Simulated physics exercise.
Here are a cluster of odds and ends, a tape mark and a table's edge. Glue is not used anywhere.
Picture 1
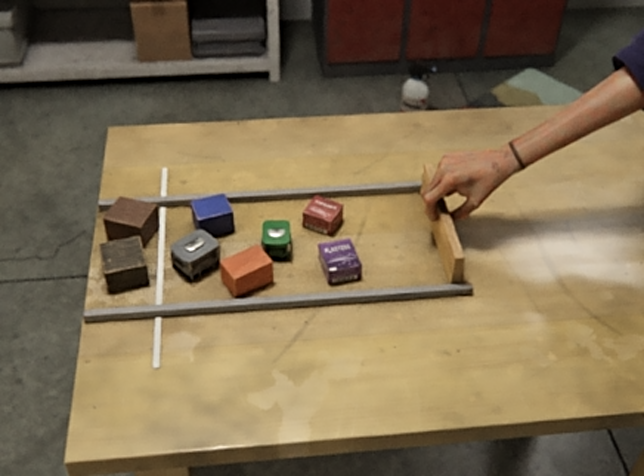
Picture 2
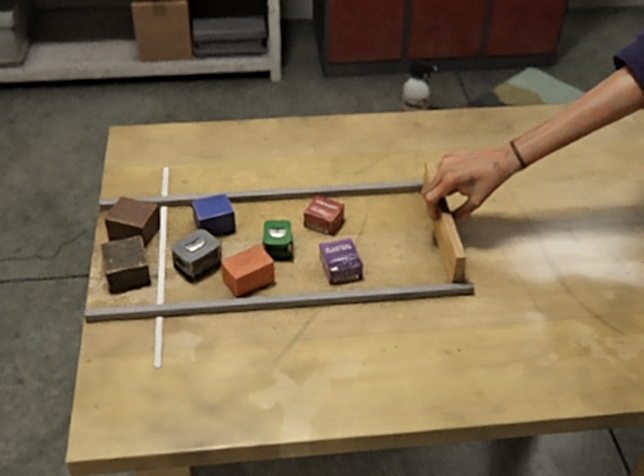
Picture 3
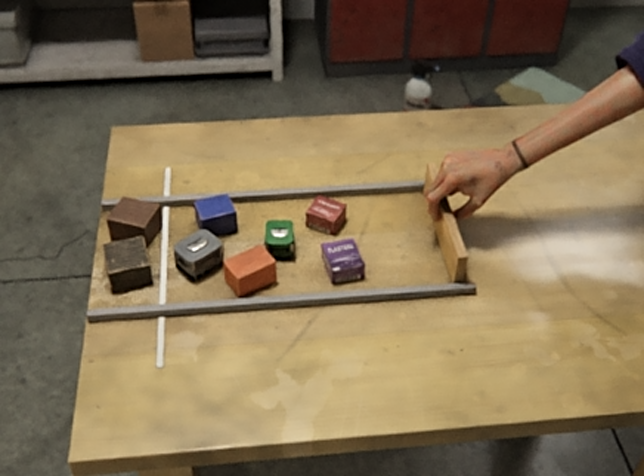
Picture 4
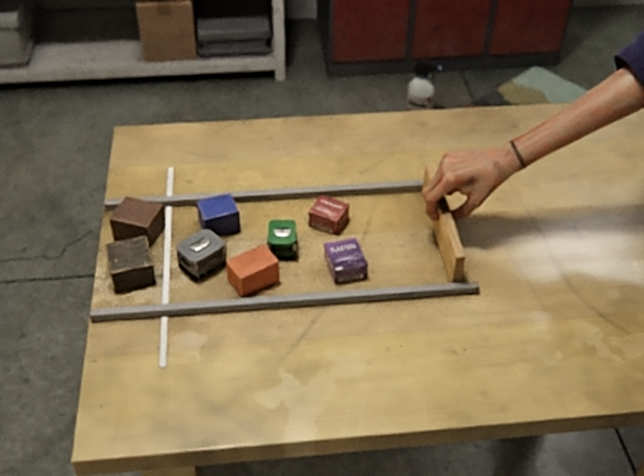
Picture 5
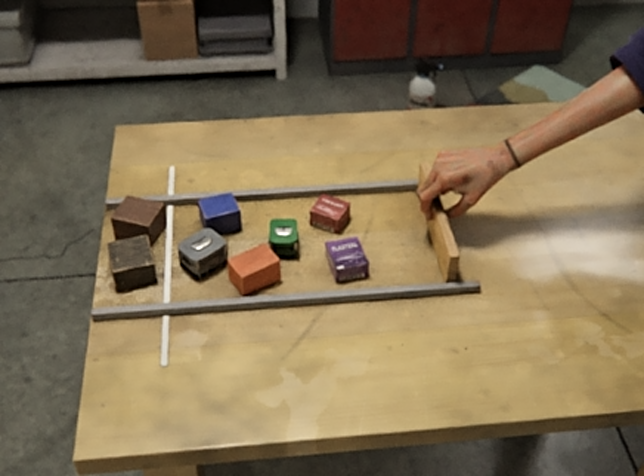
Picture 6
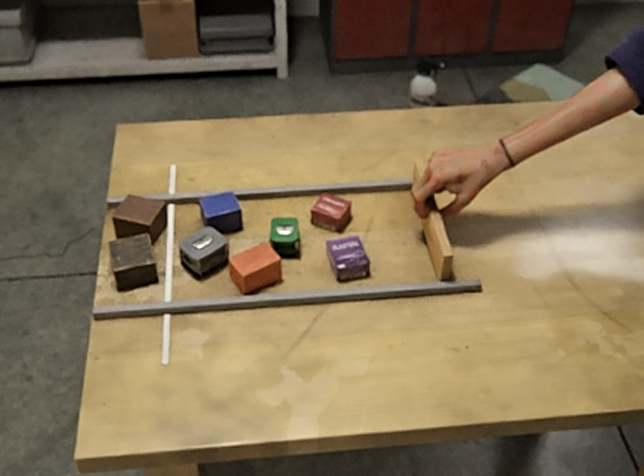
A hand on the right held a wooden board upright between two rails on a table, then slid it slightly left, while the small colored boxes and blocks between the rails stayed put.
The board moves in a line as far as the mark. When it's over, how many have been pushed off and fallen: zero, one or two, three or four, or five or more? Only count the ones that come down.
By the end, one or two have fallen.
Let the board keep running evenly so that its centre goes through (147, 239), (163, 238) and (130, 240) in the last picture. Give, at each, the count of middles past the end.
It would be 5, 2 and 5.
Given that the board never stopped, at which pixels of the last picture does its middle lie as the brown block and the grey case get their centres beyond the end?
About (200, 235), and about (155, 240) for the other.
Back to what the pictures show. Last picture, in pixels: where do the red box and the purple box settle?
For the red box it's (152, 223), and for the purple box it's (150, 279).
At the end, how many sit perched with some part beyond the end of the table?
Expected count: 3.
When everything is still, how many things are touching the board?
Looks like 3 of them, all told.
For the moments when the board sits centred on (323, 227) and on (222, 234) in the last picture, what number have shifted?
At first I count 3, and then 8.
Early on, none off yet; black block at rest near (133, 261); brown block at rest near (141, 219); grey case at rest near (204, 252).
A while later, none off yet; black block at rest near (132, 261); brown block at rest near (141, 219); grey case travelled about its own width near (174, 250).
Finally, the number that fall off is one or two; lost, brown block and black block.
